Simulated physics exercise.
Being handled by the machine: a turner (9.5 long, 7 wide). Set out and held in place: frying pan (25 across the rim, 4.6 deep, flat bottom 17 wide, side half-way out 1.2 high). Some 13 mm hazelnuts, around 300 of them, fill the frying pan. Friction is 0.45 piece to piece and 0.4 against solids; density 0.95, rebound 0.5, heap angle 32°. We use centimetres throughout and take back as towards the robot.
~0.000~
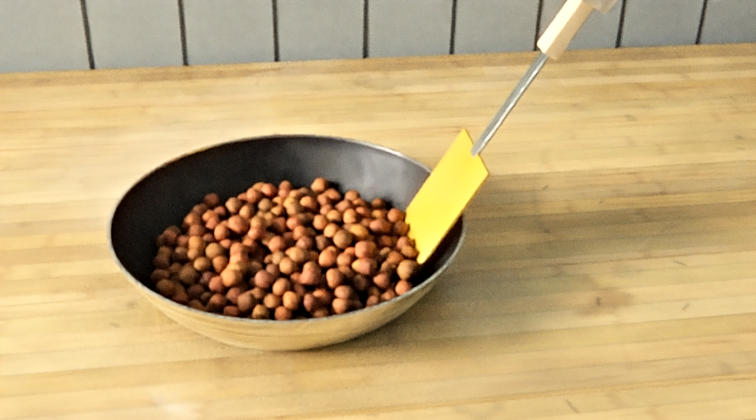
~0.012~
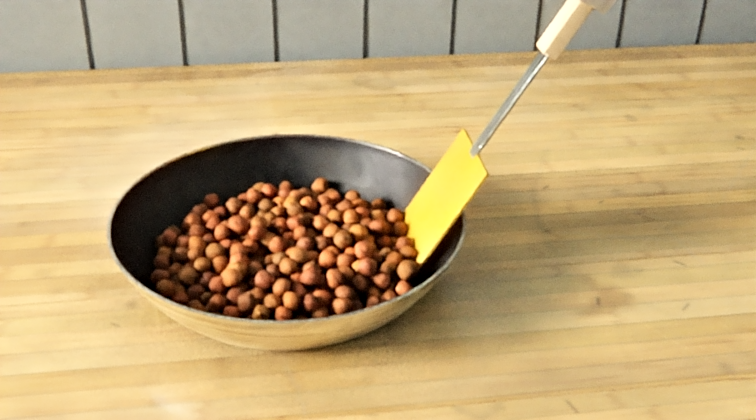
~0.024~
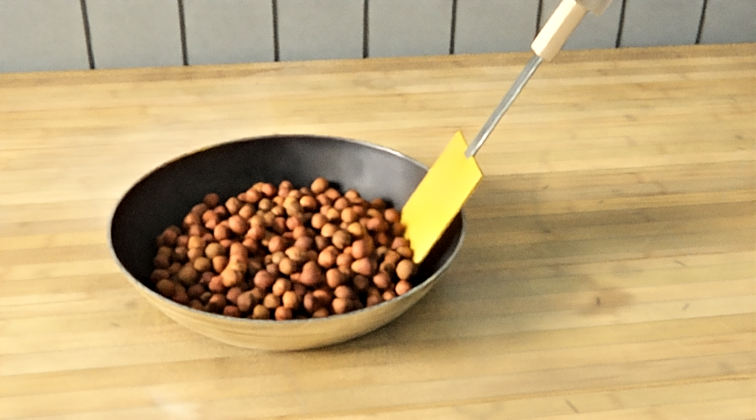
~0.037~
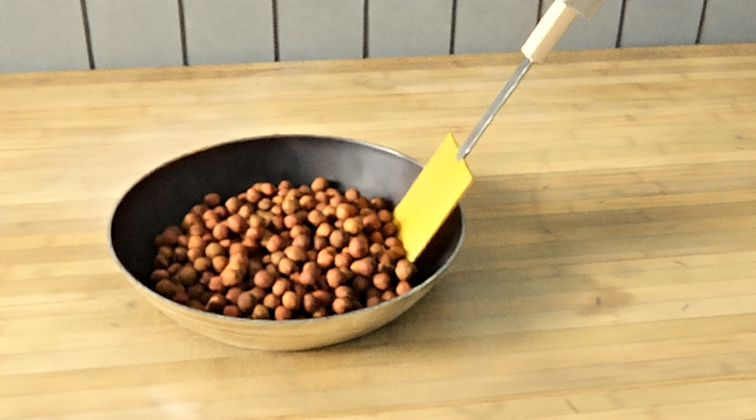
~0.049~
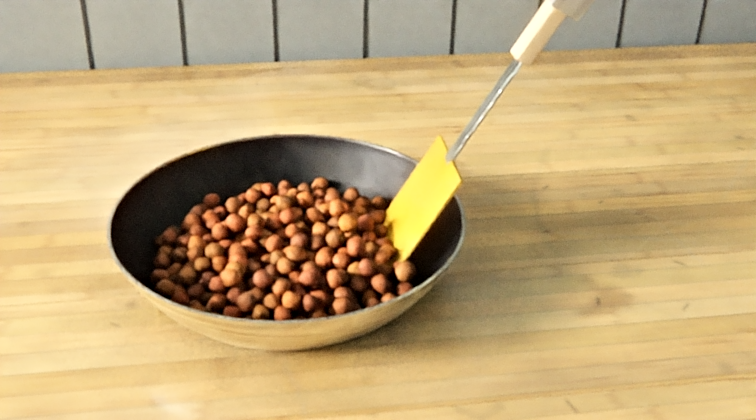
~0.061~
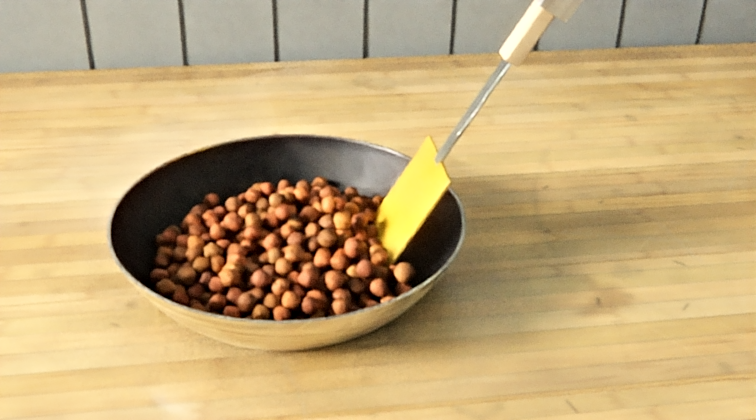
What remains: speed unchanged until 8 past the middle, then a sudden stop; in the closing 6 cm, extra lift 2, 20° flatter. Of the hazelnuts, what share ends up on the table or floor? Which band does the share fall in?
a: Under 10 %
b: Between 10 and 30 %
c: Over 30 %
The answer is a.
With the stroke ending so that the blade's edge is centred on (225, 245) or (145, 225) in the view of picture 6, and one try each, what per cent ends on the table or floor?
About 0 and 30 per cent.
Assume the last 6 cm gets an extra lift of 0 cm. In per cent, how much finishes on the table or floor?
It comes to around 0 percent.
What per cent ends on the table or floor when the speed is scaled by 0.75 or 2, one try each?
0 and 25 %.
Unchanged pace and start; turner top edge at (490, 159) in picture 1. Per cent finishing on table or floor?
Near 5 in a hundred.
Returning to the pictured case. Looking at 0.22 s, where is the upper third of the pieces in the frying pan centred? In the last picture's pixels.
I'd say close to (218, 234).
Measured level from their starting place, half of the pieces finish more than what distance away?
It comes to some 3 cm.
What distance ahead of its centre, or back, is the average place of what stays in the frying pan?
Roughly 4.0 centimetres ahead.
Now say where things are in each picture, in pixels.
In the first picture, the turner top edge at (477, 150), sloping 59°; upper third of the load around (292, 245), from x 160 to 410, top at y 185; 304 in the frying pan.
In the second picture, the turner top edge at (476, 150), sloping 59°; upper third of the load around (292, 246), from x 160 to 410, top at y 185.
In the third picture, the turner top edge at (471, 152), sloping 59°; upper third of the load around (295, 246), from x 160 to 410, top at y 185.
In the fourth picture, the turner top edge at (462, 155), sloping 59°; upper third of the load around (298, 244), from x 160 to 405, top at y 185.
In the fifth picture, the turner top edge at (451, 157), sloping 59°; upper third of the load around (297, 242), from x 160 to 405, top at y 185.
In the sixth picture, the turner top edge at (440, 158), sloping 59°; upper third of the load around (295, 239), from x 160 to 405, top at y 185; 304 in the frying pan.
After 0.14 s, sloping 59°, highest piece 5 above the table; 304 in the frying pan.
After 0.22 s, sloping 52°, highest piece 5 above the table; 304 in the frying pan.
After 0.46 s, sloping 39°, highest piece 6 above the table; 292 in the frying pan, 12 on the table or floor.
After 1.51 s, sloping 39°, highest piece 5 above the table; 291 in the frying pan, 13 on the table or floor.
In the end, 291 in the frying pan, 13 on the table or floor. That is 4 % on the table or floor.
